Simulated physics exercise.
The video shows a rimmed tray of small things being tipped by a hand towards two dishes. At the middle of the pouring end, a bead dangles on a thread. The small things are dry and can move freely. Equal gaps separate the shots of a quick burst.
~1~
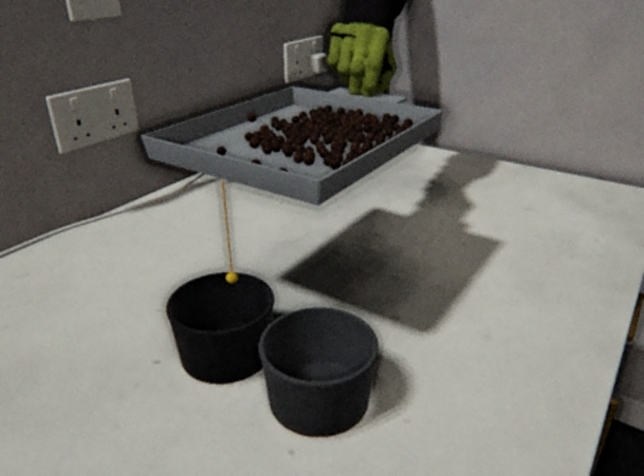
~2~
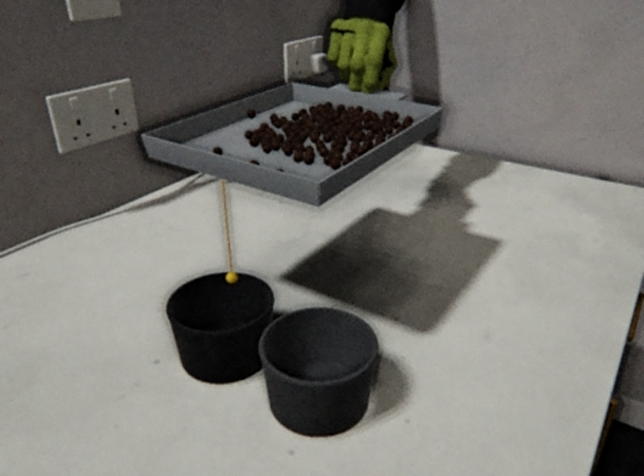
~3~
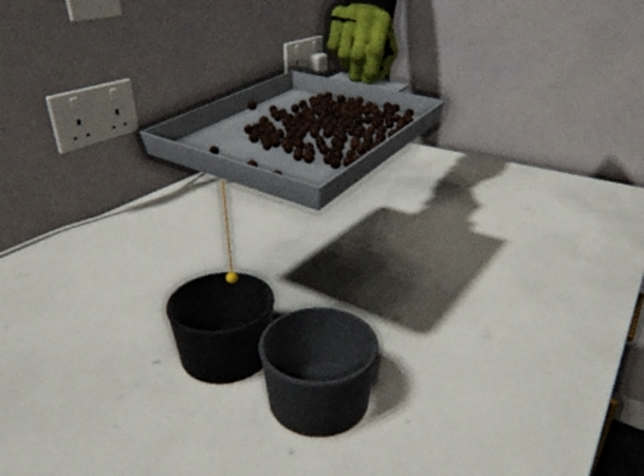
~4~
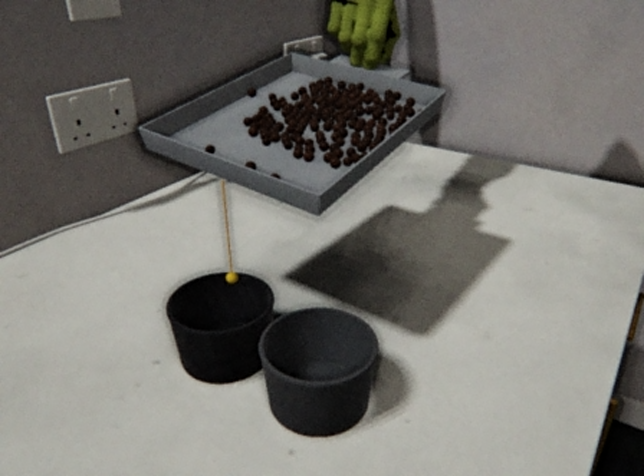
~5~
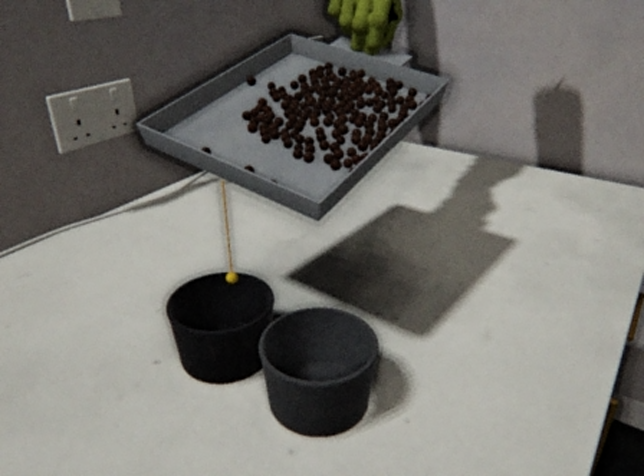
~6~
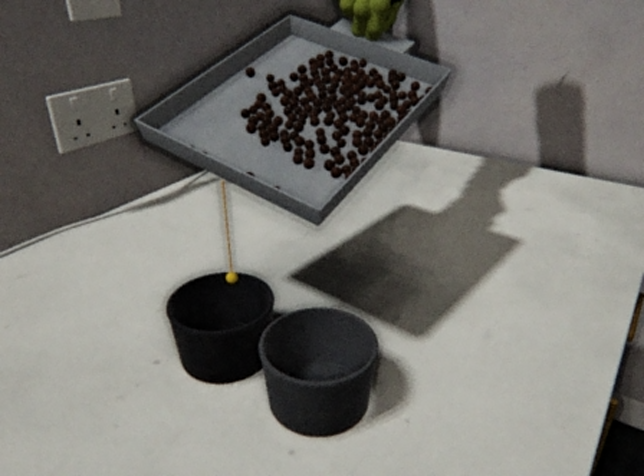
The clip opens on a green-gloved hand holding a level grey tray of small dark brown balls above two dark dishes, a yellow bead hanging from its near end. The hand raises the far side, tilting the tray towards the viewer with its right corner lowest, and the balls begin shifting.
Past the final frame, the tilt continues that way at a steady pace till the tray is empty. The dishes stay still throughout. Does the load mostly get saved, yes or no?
Yes, most of it is saved.
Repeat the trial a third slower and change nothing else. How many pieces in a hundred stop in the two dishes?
Close to 100 in a hundred.
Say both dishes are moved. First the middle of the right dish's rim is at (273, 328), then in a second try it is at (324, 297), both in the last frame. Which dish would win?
The first try: The dish on the right. The second: Right.
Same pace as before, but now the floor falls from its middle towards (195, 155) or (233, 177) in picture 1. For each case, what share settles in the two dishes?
Roughly 0 % in the first case and 30 % in the second.
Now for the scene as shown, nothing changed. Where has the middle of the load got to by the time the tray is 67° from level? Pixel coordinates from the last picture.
Look about (311, 194) in the last picture.
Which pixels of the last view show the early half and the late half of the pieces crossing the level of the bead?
About (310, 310) to begin with, then about (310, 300).
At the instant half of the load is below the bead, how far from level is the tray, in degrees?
The tilt is near 95° by then.
Shortly afterwards, tray tipped steeply; the bulk on the tray; a little in the right dish; a little in the air.
Next, tray tipped past a quarter turn; a little on the tray; the bulk in the right dish; only a few in the left dish; only a few outside both; a little in the air.
Some moments later, tray tipped past a quarter turn; the bulk in the right dish; only a few in the left dish; a little outside both.
In the end, tray tipped past a quarter turn; the bulk in the right dish; only a few in the left dish; a little outside both.
